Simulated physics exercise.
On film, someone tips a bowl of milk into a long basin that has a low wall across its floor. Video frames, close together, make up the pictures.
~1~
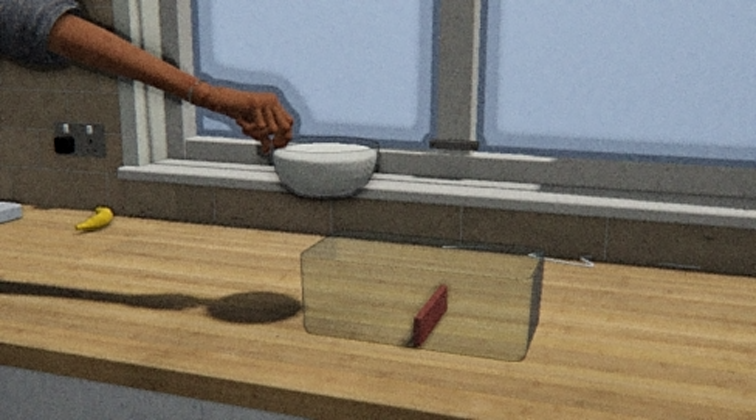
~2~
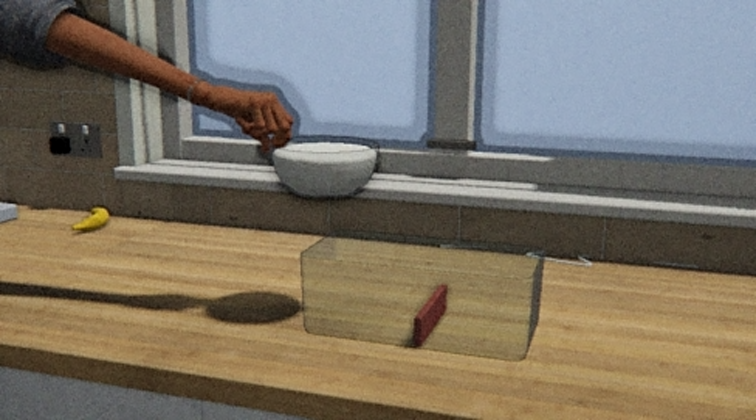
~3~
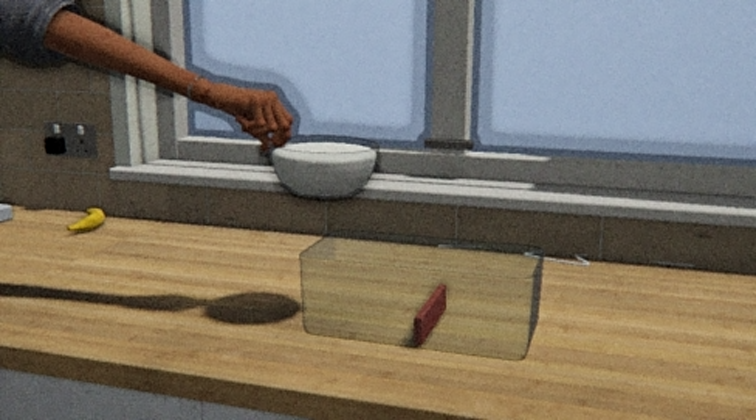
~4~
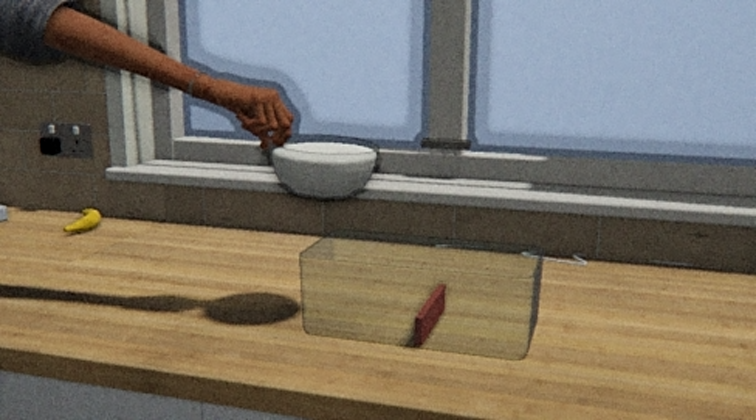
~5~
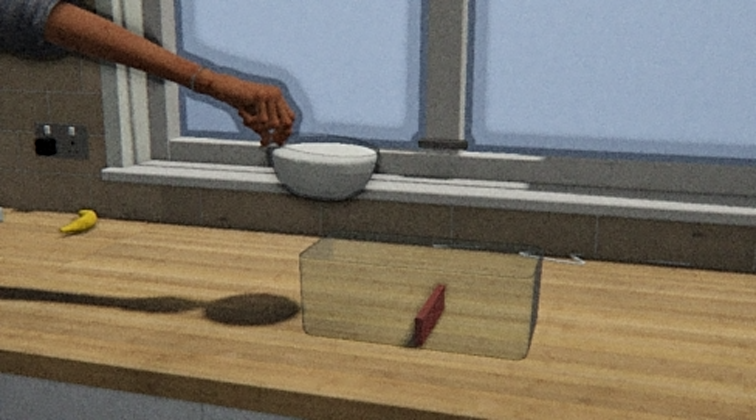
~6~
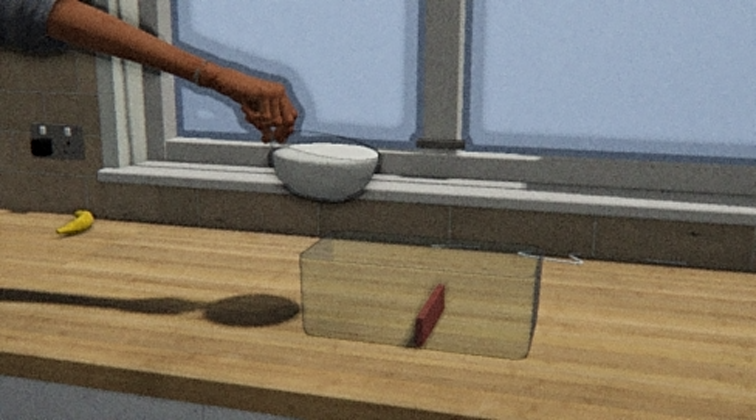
At first, a hand holds a white bowl level by a window, above and behind a clear basin with a low red wall across its floor, on a wooden counter. The bowl then begins to tilt slightly to the right, and its tilt slowly increases, while the basin stays empty.
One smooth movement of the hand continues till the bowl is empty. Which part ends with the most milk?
I expect the leftmost section to hold the most.
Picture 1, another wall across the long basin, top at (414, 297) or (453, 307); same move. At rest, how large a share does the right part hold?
60 % and 5 %, roughly.
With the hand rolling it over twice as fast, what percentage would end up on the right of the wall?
It works out near 20 %.
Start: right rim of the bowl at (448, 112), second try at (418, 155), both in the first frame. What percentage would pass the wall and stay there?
Close to 90 % for the first start and close to 80 % for the second.
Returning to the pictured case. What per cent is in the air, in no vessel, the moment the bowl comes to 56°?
Something like 30 per cent of it.
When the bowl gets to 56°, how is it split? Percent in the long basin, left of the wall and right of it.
Left part 15 %; right part 5 %.
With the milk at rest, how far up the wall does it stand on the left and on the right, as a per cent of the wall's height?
It settles around 60 on the left side and around 20 on the right side.
A moment on, the tilt is 56° and 49 per cent is still to pour, 17 is left of the wall and 5 right of it.
Next, the tilt is 86° and 7 per cent is still to pour, 62 is left of the wall and 25 right of it.
Then the tilt is 95° and 0 per cent is still to pour, 73 is left of the wall and 26 right of it.
Later the tilt is 95° and 0 per cent is still to pour, 73 is left of the wall and 26 right of it.
Finally, 73 per cent lies left of the wall, 26 right of it and 0 outside.
